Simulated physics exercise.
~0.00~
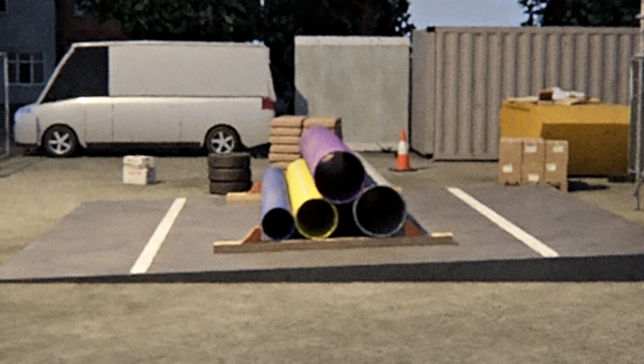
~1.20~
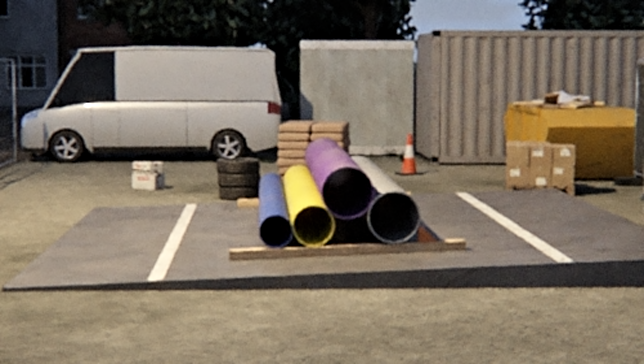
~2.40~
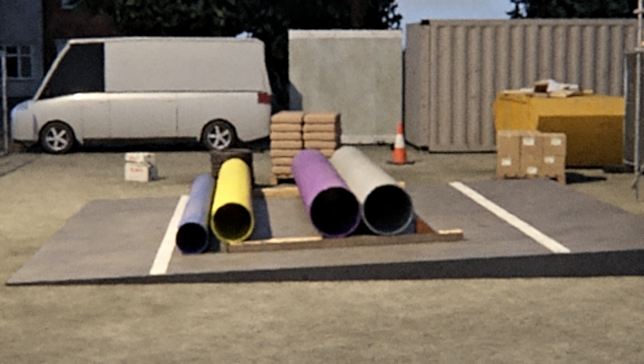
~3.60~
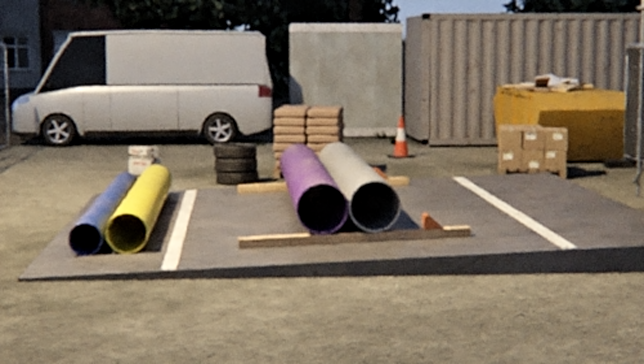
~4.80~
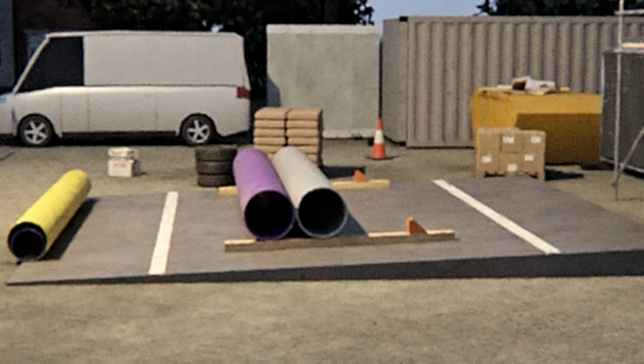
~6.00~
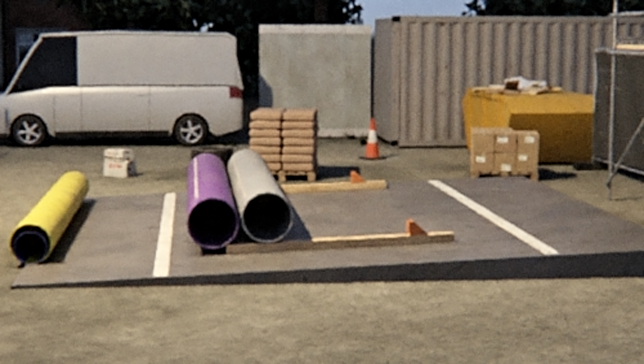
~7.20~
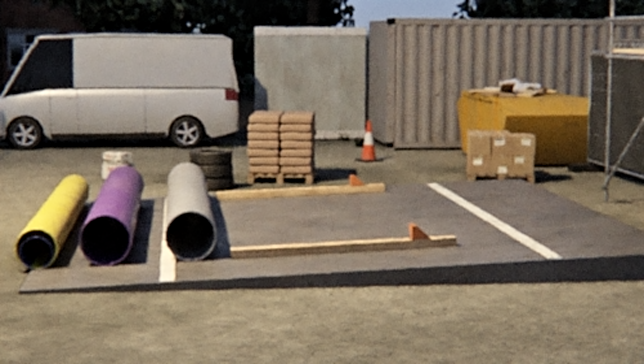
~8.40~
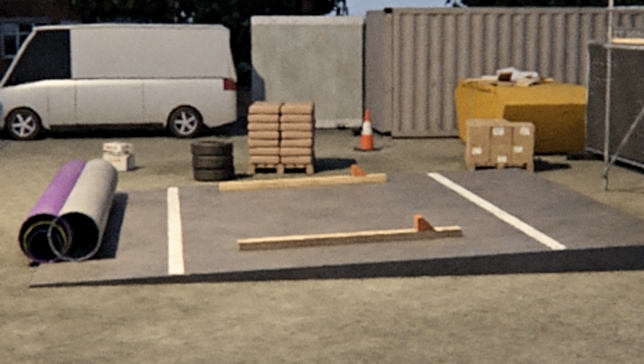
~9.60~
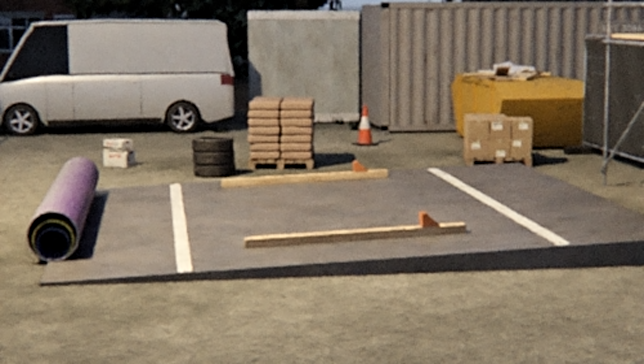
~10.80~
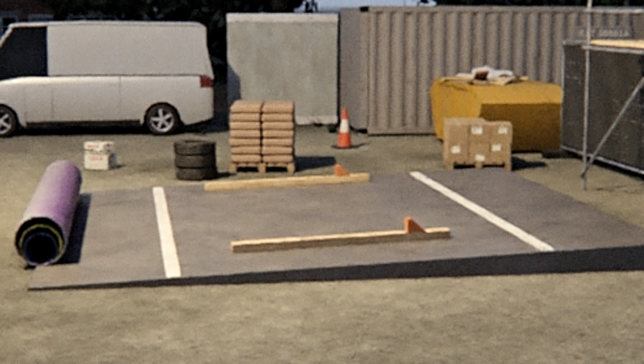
In a yard with a parked van, a shipping container and an orange cone, purple, yellow, blue and grey pipes sit stacked on two wooden bearers between white lines. The stack gives way to the left, and the purple pipe drops from the top to settle beside the grey one. The blue and yellow pipes roll left off the bearers and over the left line. The purple pipe follows, with the grey one close behind. All four end up beyond the left line, nested together inside the purple pipe, leaving the bearers empty.
